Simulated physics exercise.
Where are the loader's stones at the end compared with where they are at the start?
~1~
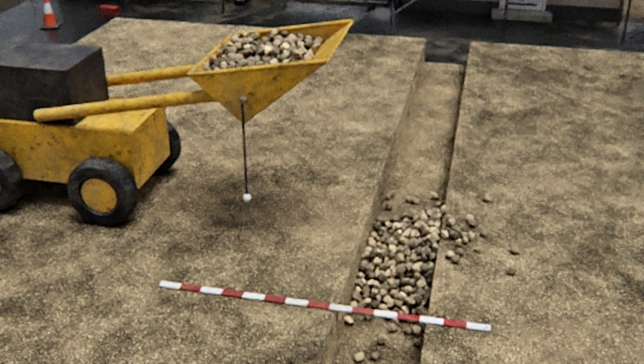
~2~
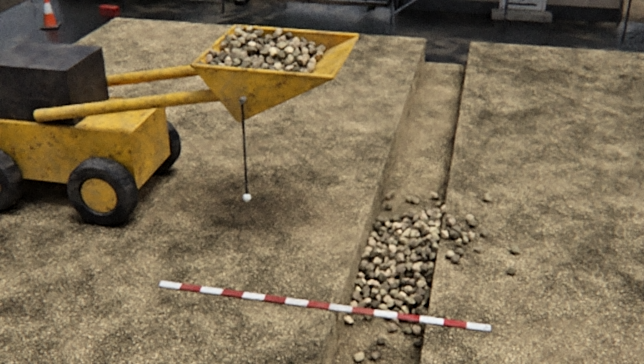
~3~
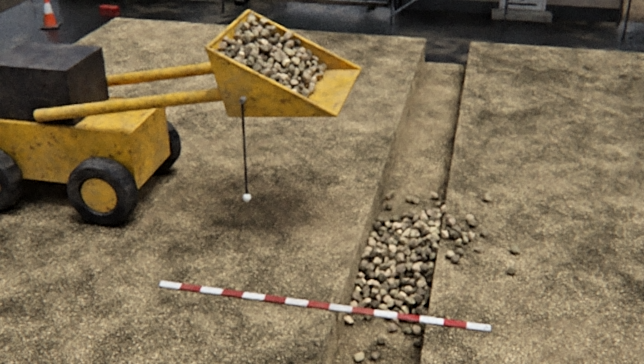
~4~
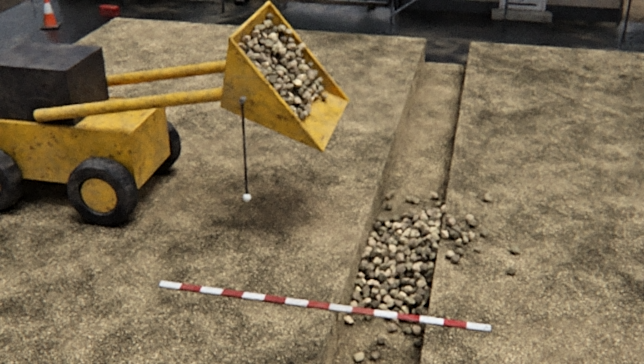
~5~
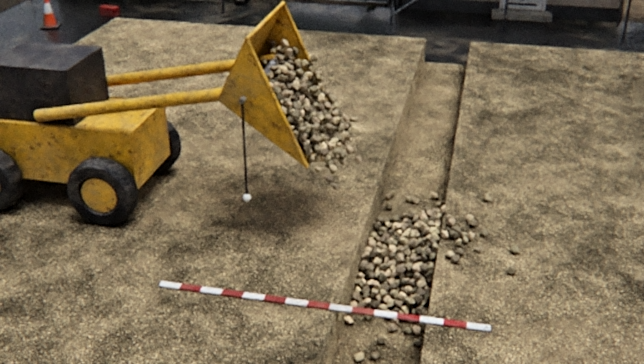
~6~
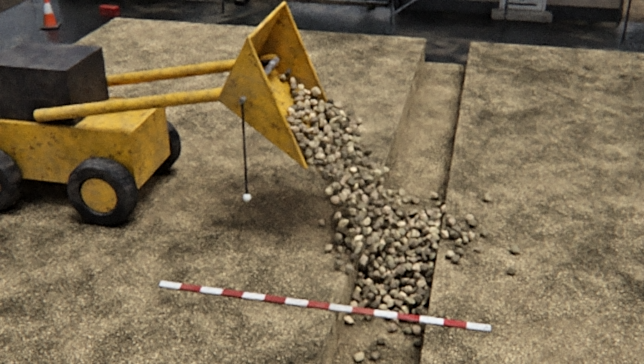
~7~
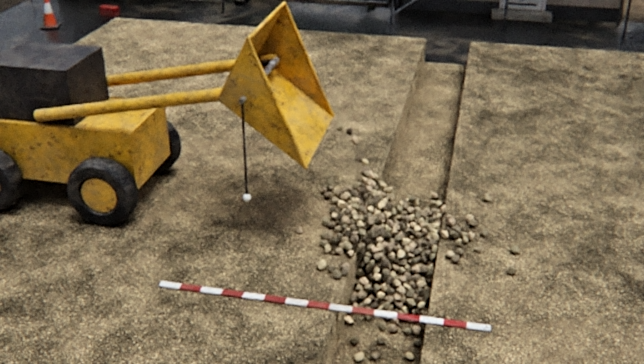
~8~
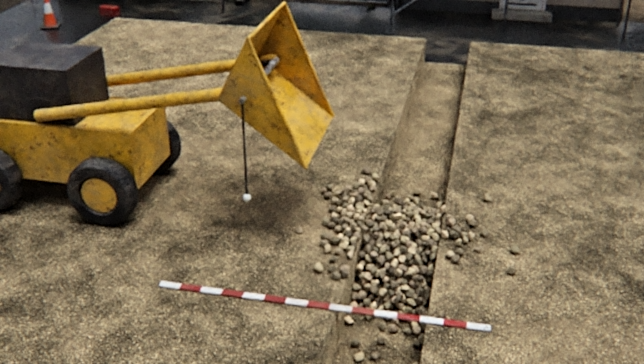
At the start they sit in the raised yellow bucket, and at the end they lie lower down and farther right, mostly in the trench on the earlier heap with some on the ground just to its left.
